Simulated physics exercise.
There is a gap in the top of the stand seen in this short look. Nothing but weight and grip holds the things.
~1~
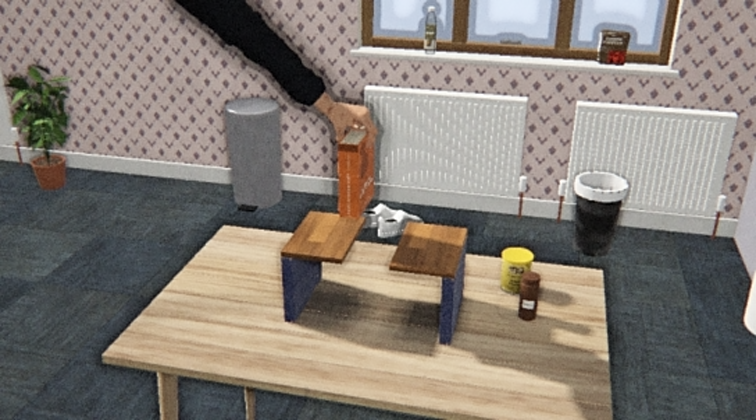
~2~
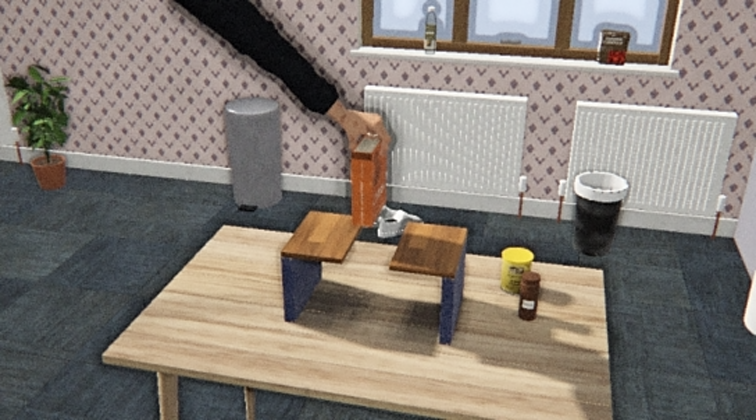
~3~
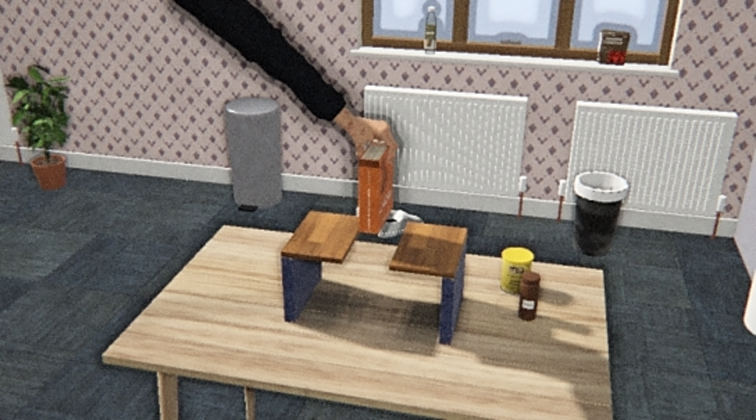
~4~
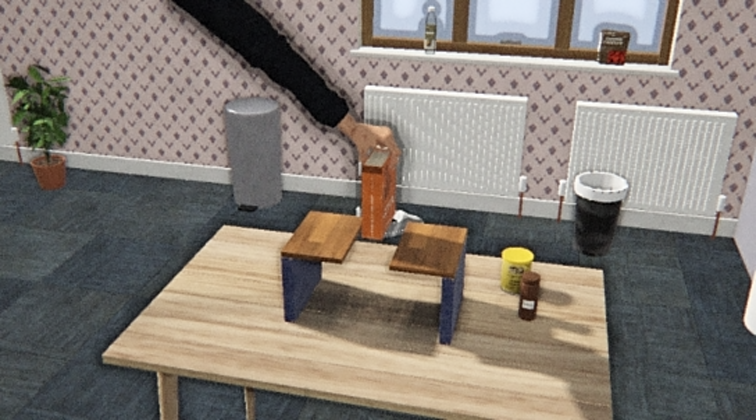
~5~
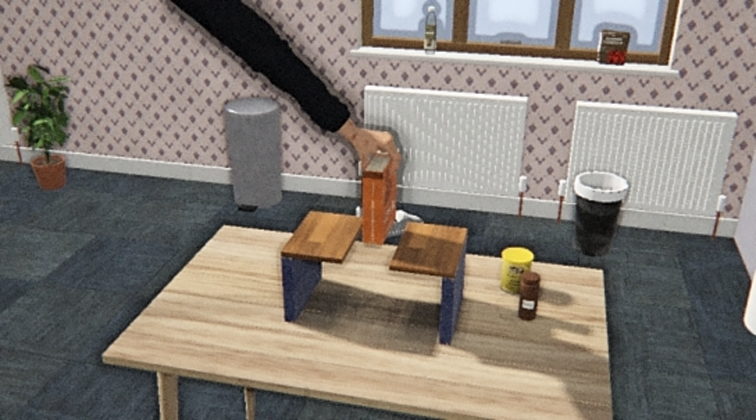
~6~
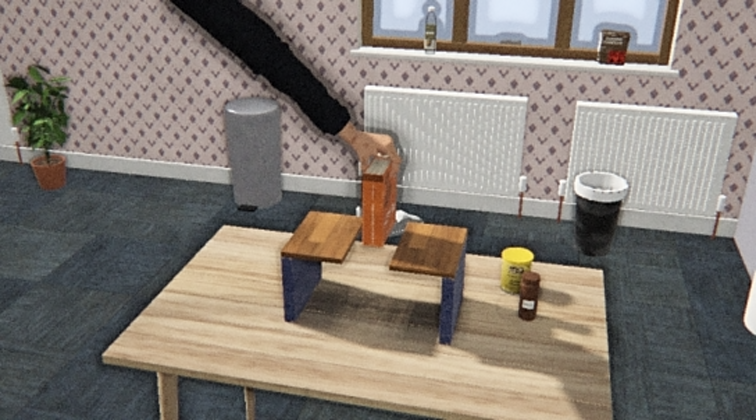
A hand moves an orange book slightly right and down, holding it above the stand's gap.
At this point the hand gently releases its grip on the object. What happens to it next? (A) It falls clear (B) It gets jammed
The answer is A.
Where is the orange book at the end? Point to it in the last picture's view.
At about (380, 278).
Then, 0.20 s on from there, orange book shifted a little near (380, 216).
Then, 0.30 s on from there, orange book shifted about its own width near (380, 267).
In the end, moved from the start, orange book; the other 2 unmoved. At the end, from the last picture's camera, orange book near (380, 278). The book goes down the gap.
